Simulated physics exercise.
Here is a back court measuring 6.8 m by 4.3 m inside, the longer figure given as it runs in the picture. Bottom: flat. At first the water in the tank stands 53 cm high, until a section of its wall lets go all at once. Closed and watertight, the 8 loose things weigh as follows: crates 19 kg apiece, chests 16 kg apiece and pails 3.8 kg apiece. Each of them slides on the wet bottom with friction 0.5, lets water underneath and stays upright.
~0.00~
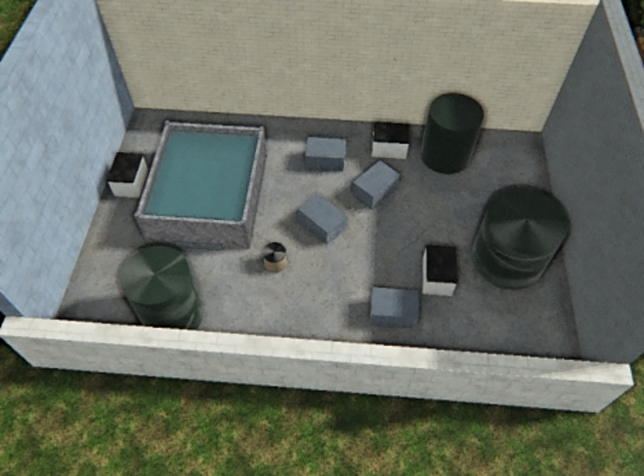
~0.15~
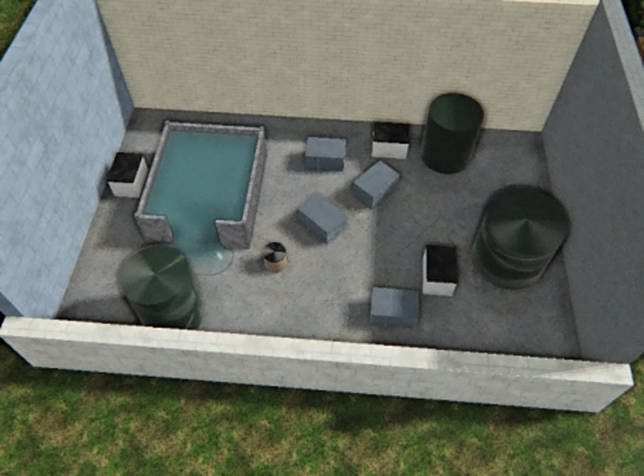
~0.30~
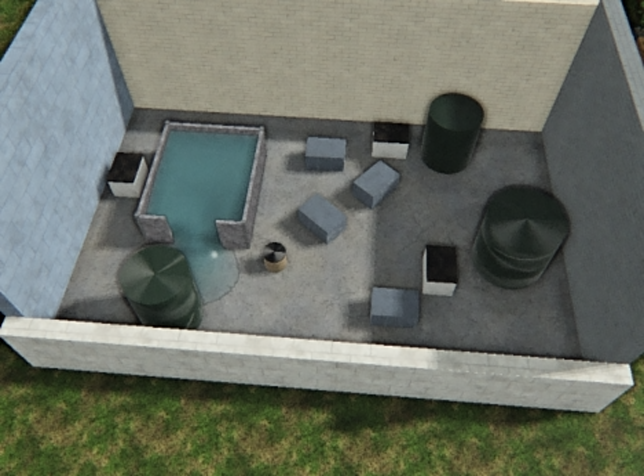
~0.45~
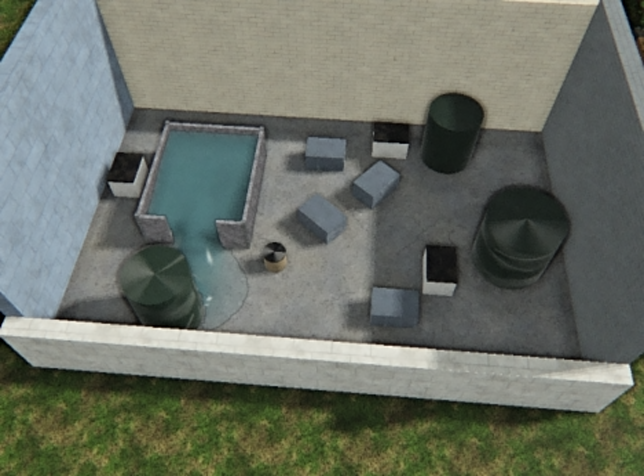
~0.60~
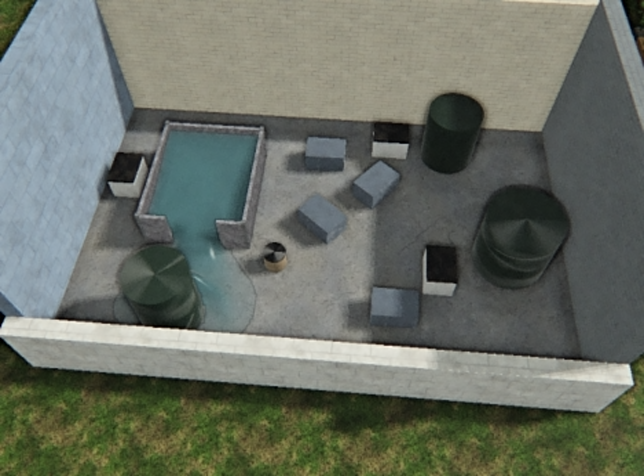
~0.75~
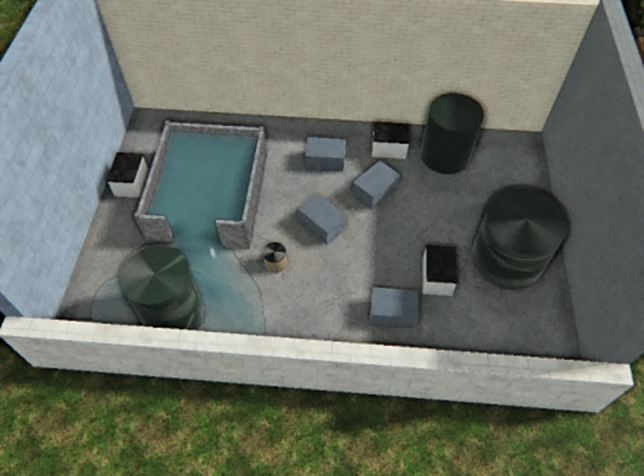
A brick tank of blue-green water stands at the left of a walled grey court with grass outside, seen from high above by a still camera. Around it sit three dark green round containers, blue-grey boxes, white boxes with black tops and a small pail-like object. The tank's near wall opens, and water pours out, spreading across the floor around the nearest green container.
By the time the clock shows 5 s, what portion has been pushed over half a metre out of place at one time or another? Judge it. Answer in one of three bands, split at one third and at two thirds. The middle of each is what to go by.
Under a third.
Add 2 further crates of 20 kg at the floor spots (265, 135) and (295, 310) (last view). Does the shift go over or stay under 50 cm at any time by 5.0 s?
In turn: Under, over.
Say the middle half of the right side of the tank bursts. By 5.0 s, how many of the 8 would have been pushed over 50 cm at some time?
Then the count would be 5.
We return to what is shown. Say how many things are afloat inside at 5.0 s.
Count at that moment: 0.
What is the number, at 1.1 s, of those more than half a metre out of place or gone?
The number I get is 0.
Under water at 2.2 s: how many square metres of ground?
I'd estimate close to 10.0 m2.
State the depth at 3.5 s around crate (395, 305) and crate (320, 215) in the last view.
Depths: Near 5 cm, then near 0 cm.
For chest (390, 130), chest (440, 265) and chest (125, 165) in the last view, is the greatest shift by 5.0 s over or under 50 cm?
Listed in sequence: Lower; lower; higher for the last.
After 1.1 s 0 of 8 are over 50 cm from their spots; 0 afloat.
After 2.2 s 0 of 8 are over 50 cm from their spots; 0 afloat.
After 3.5 s 0 of 8 are over 50 cm from their spots; 0 afloat.
After 5.0 s 1 of 8 are over 50 cm from their spots, and 1 have been at some point; 0 afloat.
